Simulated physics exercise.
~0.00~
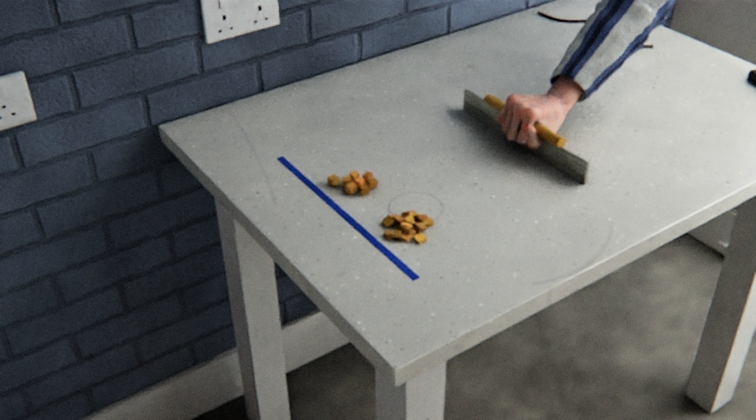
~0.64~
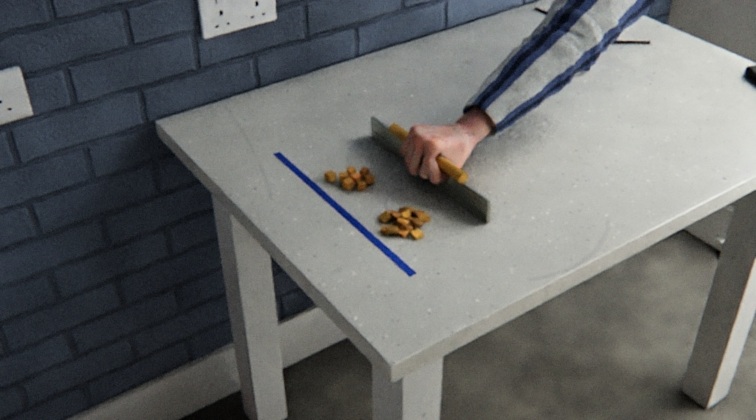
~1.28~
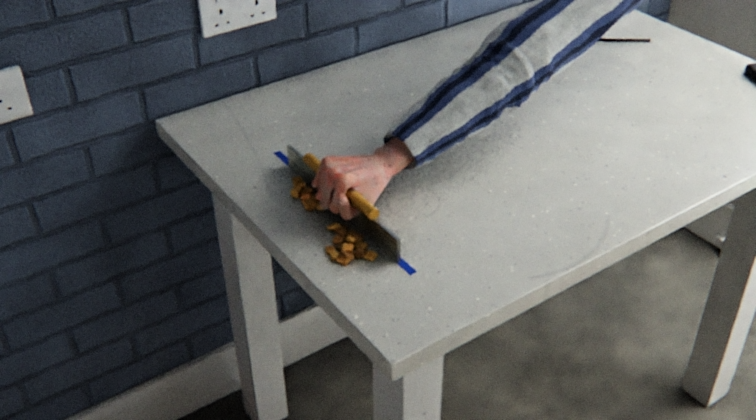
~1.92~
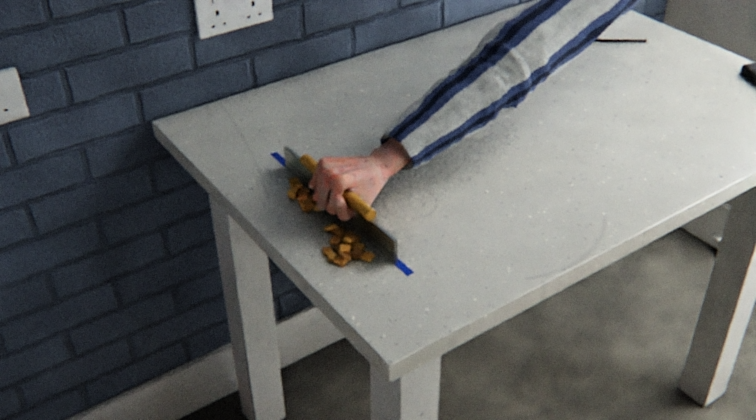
A hand in a striped sleeve swept a wide scraper leftward across a pale table, pushing two small piles of golden-brown bits along until it stopped at the blue tape, with both piles still resting on the tabletop.
